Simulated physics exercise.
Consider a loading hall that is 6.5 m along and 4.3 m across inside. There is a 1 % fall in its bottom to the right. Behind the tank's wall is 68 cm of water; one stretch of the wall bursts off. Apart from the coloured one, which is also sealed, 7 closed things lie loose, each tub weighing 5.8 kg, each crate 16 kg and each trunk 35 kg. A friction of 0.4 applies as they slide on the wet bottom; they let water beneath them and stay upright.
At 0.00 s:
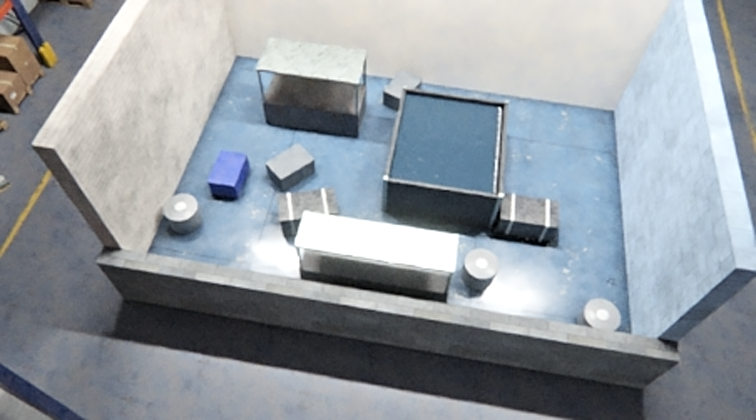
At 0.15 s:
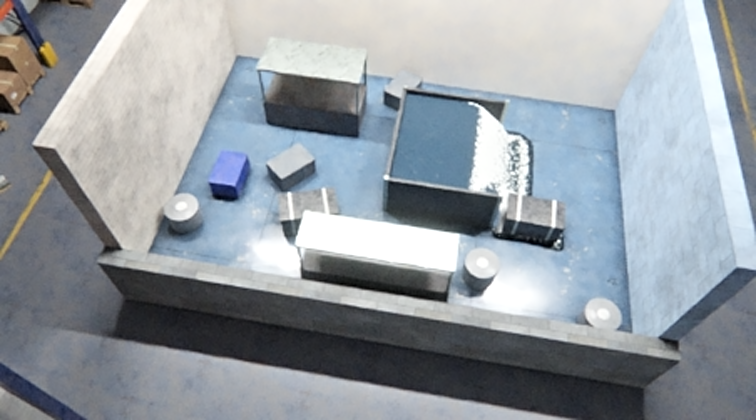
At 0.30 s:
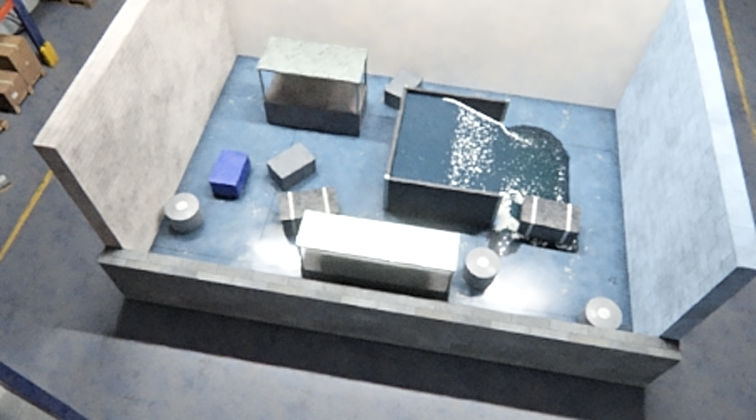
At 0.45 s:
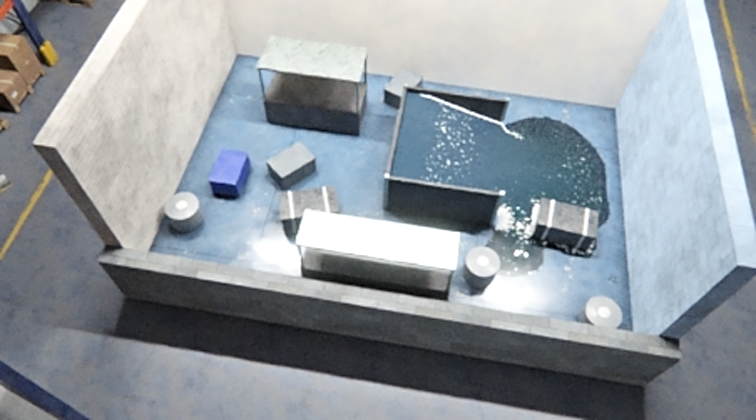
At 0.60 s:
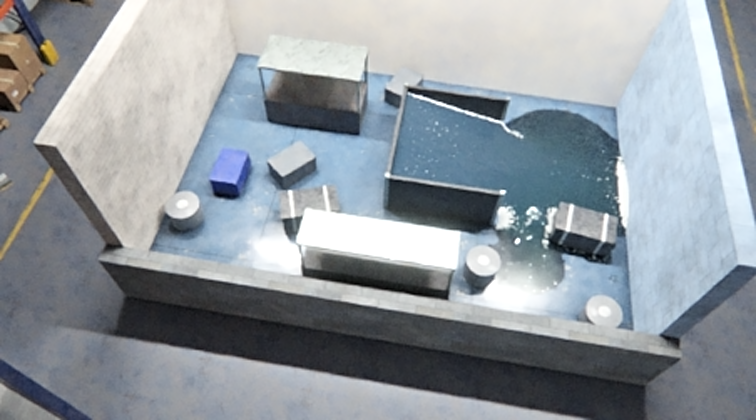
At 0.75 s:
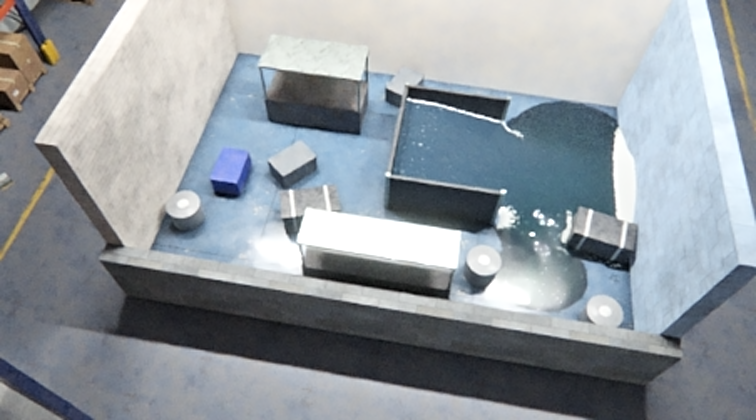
The video shows a walled hall with scattered boxes and drums, where water bursts from the right side of a dark tank, spreads over the floor to the right wall, and pushes a strapped trunk rightward while a blue crate stays still.
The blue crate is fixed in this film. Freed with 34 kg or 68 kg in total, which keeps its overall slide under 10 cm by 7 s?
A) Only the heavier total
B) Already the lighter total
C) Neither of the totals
Already the lighter total (B).
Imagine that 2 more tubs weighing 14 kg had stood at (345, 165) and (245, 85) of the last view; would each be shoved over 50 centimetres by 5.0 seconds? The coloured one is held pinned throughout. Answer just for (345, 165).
That one is smaller.
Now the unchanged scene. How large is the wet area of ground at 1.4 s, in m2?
Around 10.0 m2 of it.
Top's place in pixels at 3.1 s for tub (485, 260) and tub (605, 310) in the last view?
Somewhere around (437, 220) and (575, 307).
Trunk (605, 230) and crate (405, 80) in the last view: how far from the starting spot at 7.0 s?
The shifts read 250 cm and 250 cm, in that sequence.
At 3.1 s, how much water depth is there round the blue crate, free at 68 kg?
About 0 cm.
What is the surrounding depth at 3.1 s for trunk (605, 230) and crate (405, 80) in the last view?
Roughly 12 and 8 cm.
After 1.4 s the blue crate would be 0 cm from its start with 34 kg and 0 cm from its start with 68 kg; 0 cm of water round it then.
After 3.1 s the blue crate would be 0 cm from its start with 34 kg and 0 cm from its start with 68 kg; 0 cm of water round it then.
After 4.9 s the blue crate would be 0 cm from its start with 34 kg and 0 cm from its start with 68 kg; 0 cm of water round it then.
After 7.0 s the blue crate would be 3 cm from its start with 34 kg and 0 cm from its start with 68 kg; 6 cm of water round it then.
